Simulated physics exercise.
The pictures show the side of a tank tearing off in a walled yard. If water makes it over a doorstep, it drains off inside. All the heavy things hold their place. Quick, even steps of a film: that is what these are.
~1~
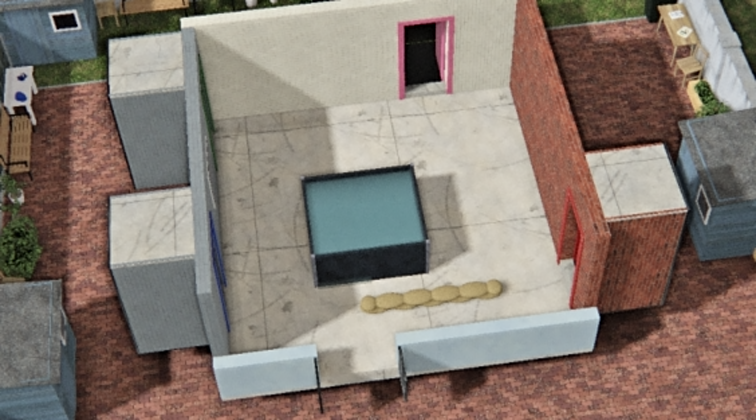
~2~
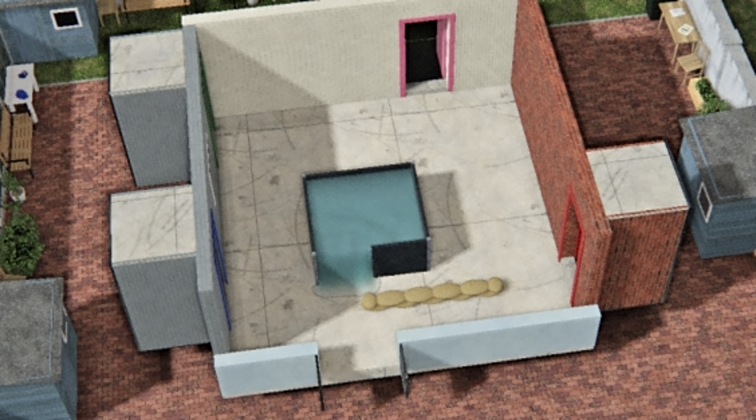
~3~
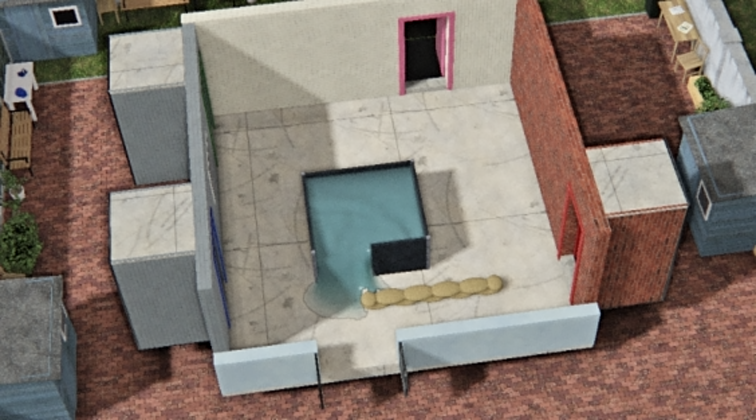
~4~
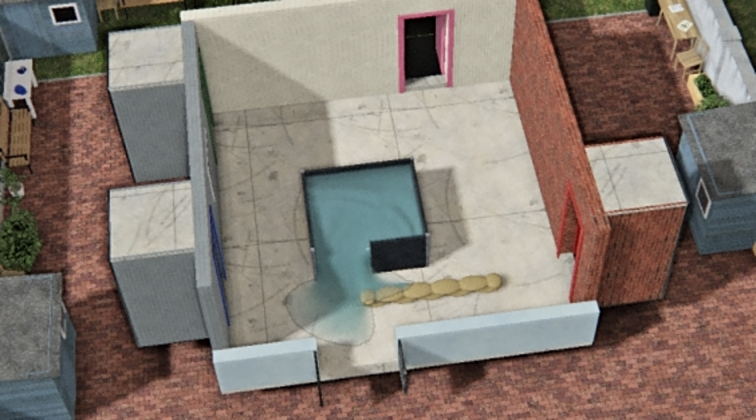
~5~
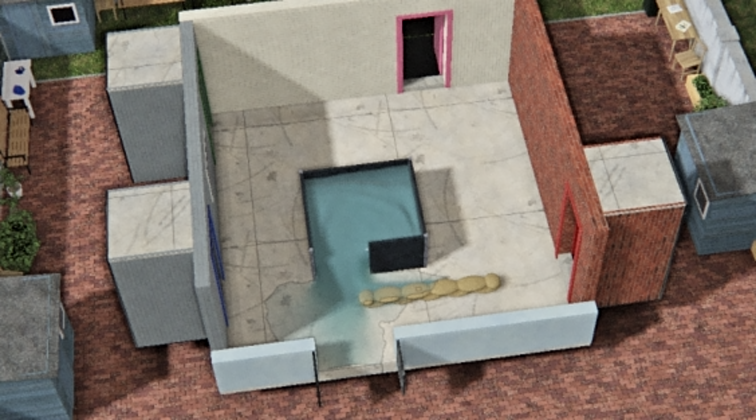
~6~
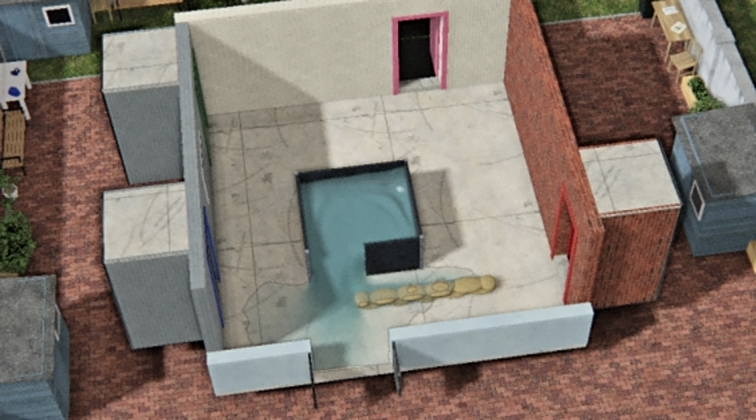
A square, dark-walled tank of blue-green water stands in the middle of a pale, cracked floor in a walled yard, seen from high above. A brick wall rises at right, a pink-framed doorway at the back, and tan sacks lie in front. The left part of the tank's front opens, and water pours toward the viewer, spreading thinly past the sacks' left end as the view shifts very slightly.
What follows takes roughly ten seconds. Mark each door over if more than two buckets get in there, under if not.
Blue door - under; green door - under; red door - under; pink door - under.
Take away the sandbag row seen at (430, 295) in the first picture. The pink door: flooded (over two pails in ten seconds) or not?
Observed - pink door falls short of the line.
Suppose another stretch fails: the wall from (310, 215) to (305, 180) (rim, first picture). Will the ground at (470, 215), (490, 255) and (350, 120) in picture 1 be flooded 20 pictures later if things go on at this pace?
Going in your order, I'd say still bare, then still bare, then drenched.
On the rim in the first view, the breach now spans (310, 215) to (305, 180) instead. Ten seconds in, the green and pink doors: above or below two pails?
Put simply, the green door overflows; the pink door falls below the limit.
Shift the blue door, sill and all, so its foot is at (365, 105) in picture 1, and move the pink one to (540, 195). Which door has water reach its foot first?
I reckon it is the red door.
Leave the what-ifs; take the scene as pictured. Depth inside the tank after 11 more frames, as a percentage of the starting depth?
Somewhere around 50 %, give or take.
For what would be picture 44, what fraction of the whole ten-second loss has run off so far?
About 85 per cent.
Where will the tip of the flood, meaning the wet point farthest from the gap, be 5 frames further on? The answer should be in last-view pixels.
My guess is roughly (537, 234).
A moment on, water covers 25 % of the floor; the blue door wet at the sill, nothing in, the green door not reached, the red door wet at the sill, nothing in, the pink door not reached.
Next, water covers 30 % of the floor; the blue door wet at the sill, nothing in, the green door not reached, the red door wet at the sill, nothing in, the pink door not reached.
Then, water covers 55 % of the floor; the blue door under two buckets in, the green door wet at the sill, nothing in, the red door wet at the sill, nothing in, the pink door not reached.
Later, water covers 70 % of the floor; the blue door under two buckets in, the green door wet at the sill, nothing in, the red door wet at the sill, nothing in, the pink door wet at the sill, nothing in.
In the end, water covers 90 % of the floor; the blue door under two buckets in, the green door wet at the sill, nothing in, the red door wet at the sill, nothing in, the pink door wet at the sill, nothing in.
